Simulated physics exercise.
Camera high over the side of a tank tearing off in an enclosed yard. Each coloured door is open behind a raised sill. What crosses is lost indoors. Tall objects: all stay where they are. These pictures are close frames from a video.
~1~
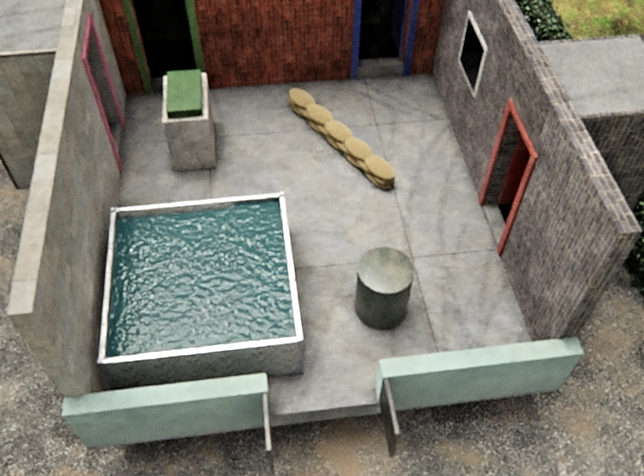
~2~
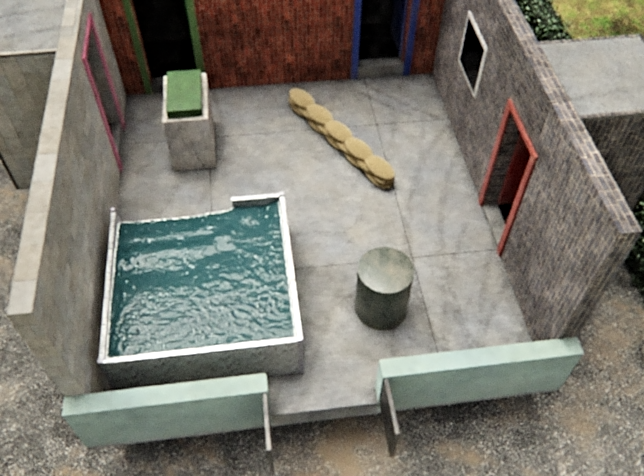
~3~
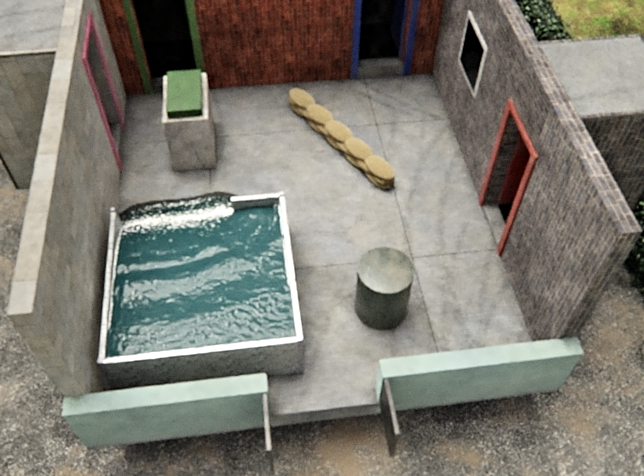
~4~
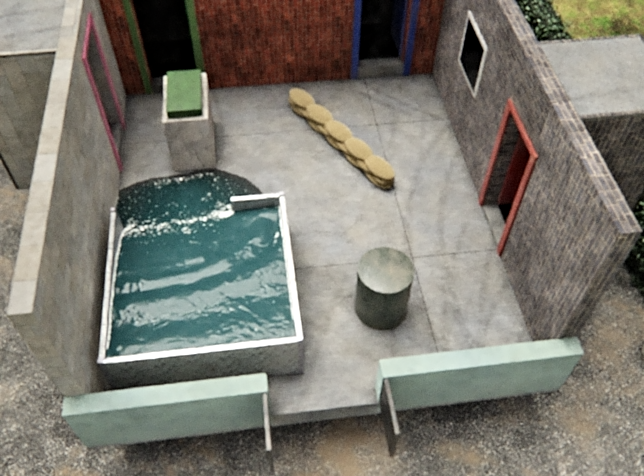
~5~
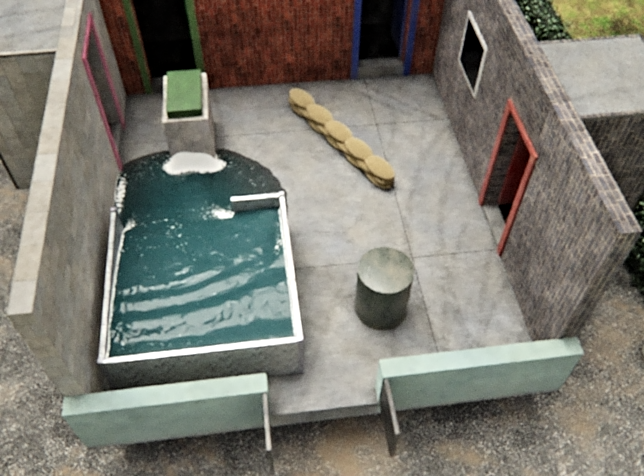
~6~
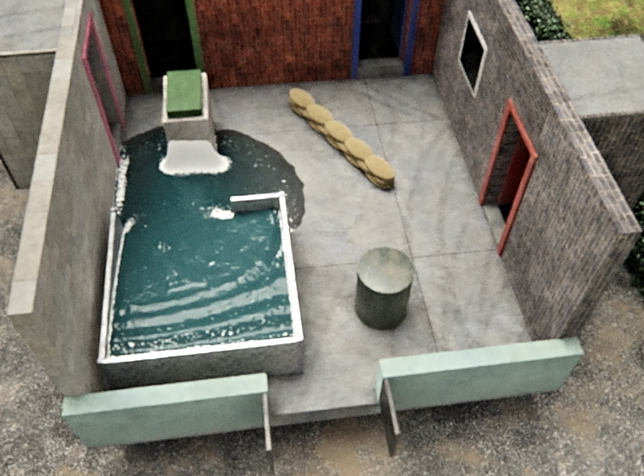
Open tank of water in a walled yard breaking at its far side, water pouring out and spreading around a green-topped block.
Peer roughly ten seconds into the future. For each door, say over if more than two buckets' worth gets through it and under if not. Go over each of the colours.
Red door: Over, green door: Over, blue door: Under, pink door: Over.
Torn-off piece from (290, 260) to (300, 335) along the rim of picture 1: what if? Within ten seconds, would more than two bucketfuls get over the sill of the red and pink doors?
So here's how it goes: Red door runs over, while pink door stays within bounds.
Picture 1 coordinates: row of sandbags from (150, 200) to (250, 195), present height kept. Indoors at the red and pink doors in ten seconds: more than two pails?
As I see it, the red door tops the limit and the pink door remains within the limit.
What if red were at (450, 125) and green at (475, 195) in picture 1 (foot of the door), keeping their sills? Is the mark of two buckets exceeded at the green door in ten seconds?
Note: Green one comes out below.
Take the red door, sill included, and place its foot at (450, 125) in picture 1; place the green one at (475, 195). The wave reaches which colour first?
That would be the one in pink.
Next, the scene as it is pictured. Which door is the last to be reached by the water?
I'd go with the red door.
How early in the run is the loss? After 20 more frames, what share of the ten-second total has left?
About 45 %.
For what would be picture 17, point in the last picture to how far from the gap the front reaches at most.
Close to (356, 80).
A moment on, water covers 30 % of the floor; the red door not reached, the green door under two buckets in, the blue door not reached, the pink door under two buckets in.
Next, water covers 40 % of the floor; the red door not reached, the green door over two buckets in, the blue door wet at the sill, nothing in, the pink door over two buckets in.
Then, water covers 65 % of the floor; the red door not reached, the green door far over two buckets in, the blue door wet at the sill, nothing in, the pink door over two buckets in.
Later, water covers 90 % of the floor; the red door under two buckets in, the green door far over two buckets in, the blue door wet at the sill, nothing in, the pink door over two buckets in.
In the end, water covers 95 % of the floor; the red door far over two buckets in, the green door far over two buckets in, the blue door wet at the sill, nothing in, the pink door over two buckets in.
